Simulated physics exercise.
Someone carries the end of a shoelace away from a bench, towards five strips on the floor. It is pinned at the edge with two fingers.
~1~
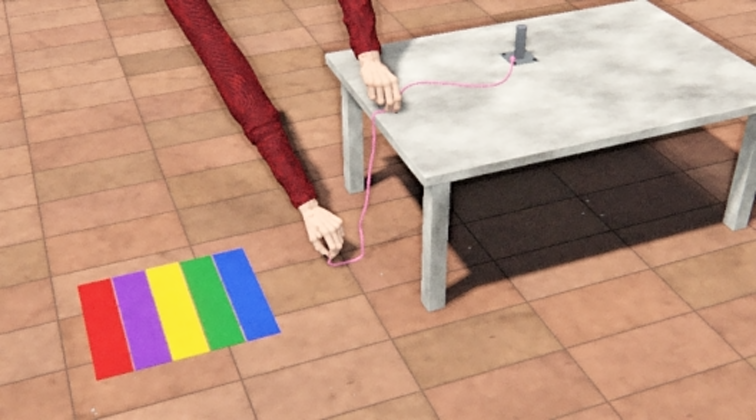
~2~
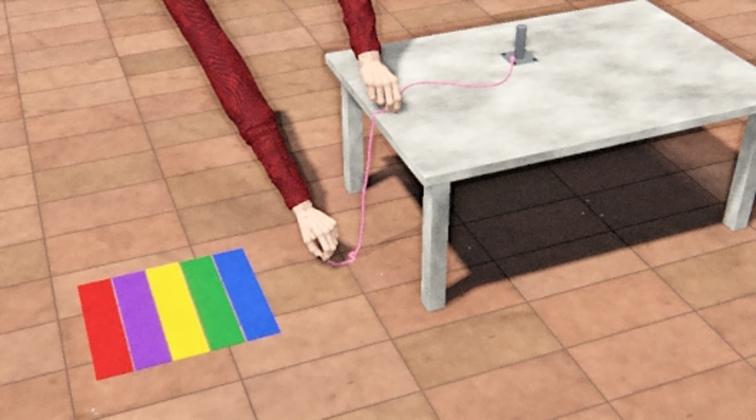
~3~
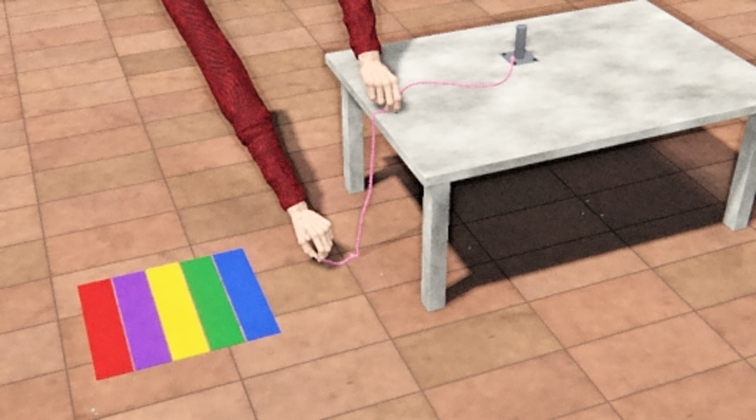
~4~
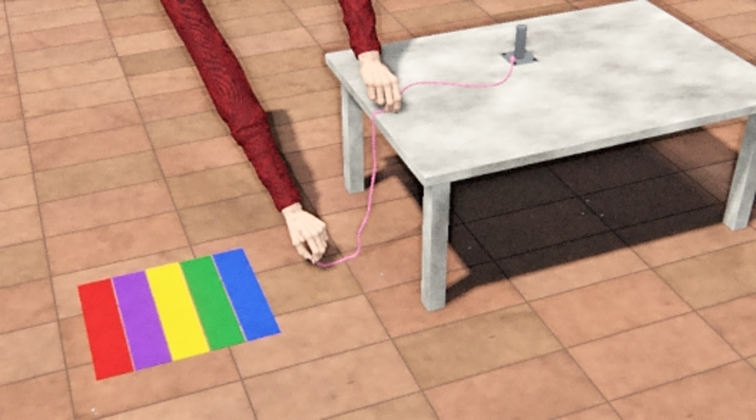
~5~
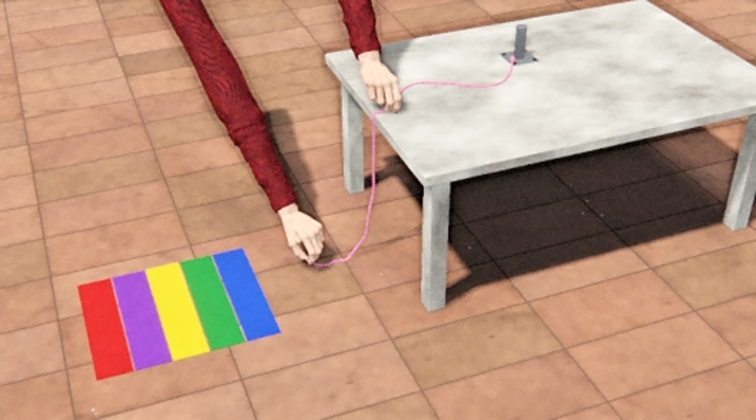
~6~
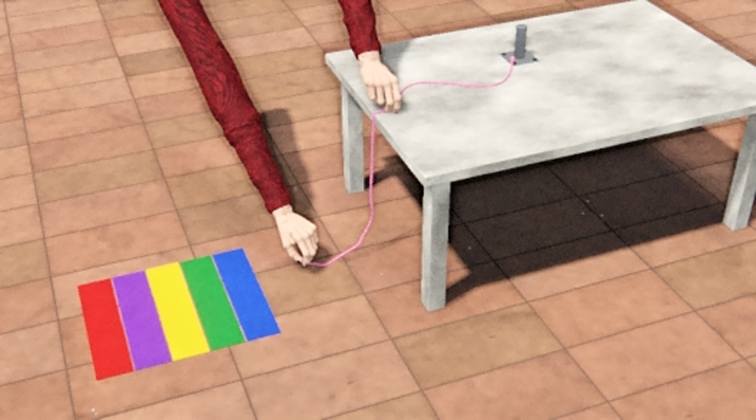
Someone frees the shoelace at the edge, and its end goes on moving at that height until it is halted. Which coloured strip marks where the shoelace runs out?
Yellow.
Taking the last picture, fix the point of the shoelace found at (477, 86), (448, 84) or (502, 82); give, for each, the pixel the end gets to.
Per try (px, approx.): (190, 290); (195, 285); (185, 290).
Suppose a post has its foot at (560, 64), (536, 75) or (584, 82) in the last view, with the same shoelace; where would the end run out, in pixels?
It works out at around (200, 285), (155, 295) and (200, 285) for the three tries.
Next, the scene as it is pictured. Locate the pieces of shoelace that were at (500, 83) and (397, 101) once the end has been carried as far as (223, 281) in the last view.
First at (471, 76), next at (368, 116).
A little later, end near (223, 281); over green.
Next, end near (187, 290); over yellow.
When it is tight, end near (166, 295); over yellow. The yellow one.
